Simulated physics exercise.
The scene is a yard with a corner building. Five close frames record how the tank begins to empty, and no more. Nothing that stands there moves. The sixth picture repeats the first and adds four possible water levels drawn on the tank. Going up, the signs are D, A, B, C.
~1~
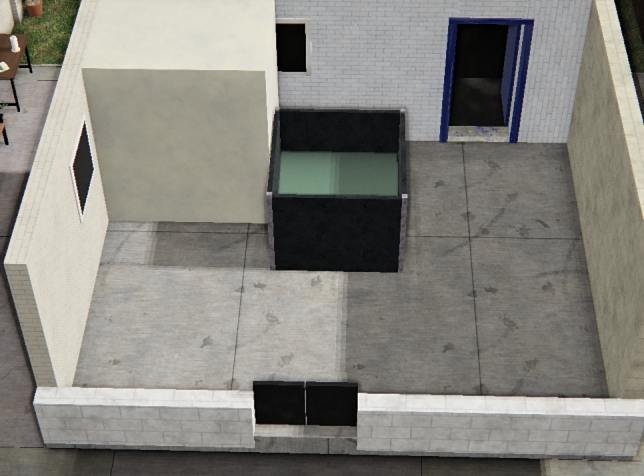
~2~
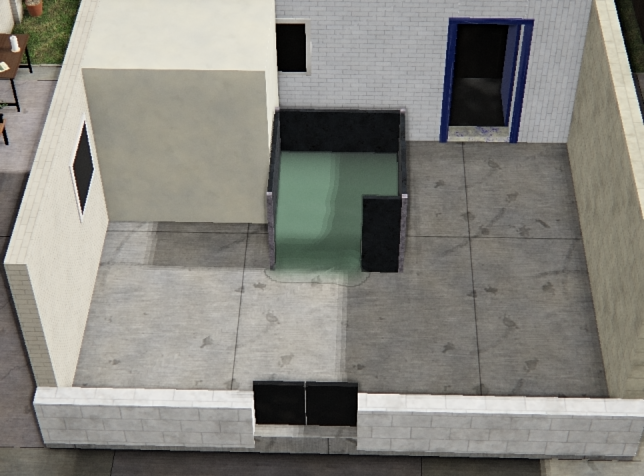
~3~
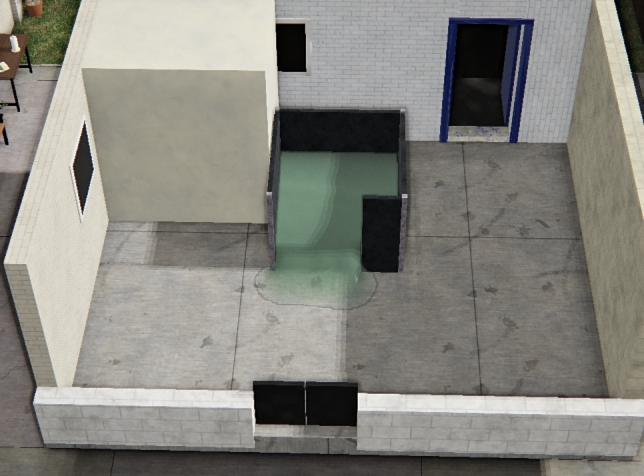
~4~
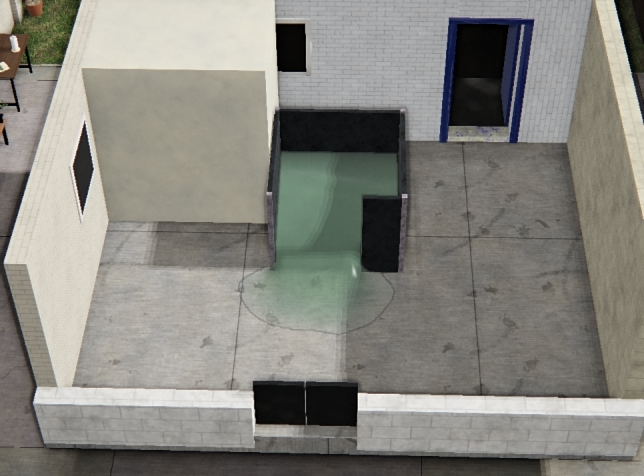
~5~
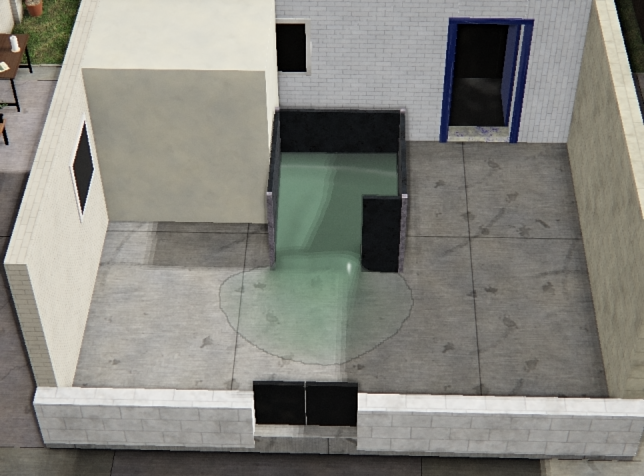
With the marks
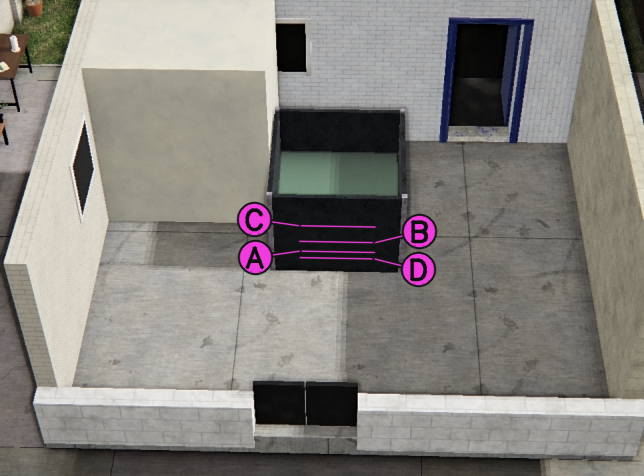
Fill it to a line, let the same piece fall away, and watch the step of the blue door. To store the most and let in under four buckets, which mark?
C.
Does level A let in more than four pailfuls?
No, that is safe.
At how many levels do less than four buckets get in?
All four.
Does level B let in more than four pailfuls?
No.
On the marked copy, A at (337, 251); B at (337, 241); C at (337, 226); D at (337, 258); from the bottom up D, A, B, C.
For level A, nothing gets over.
For level B, nothing gets over.
For level C, a splash gets over, under a bucket.
For level D, nothing gets over.
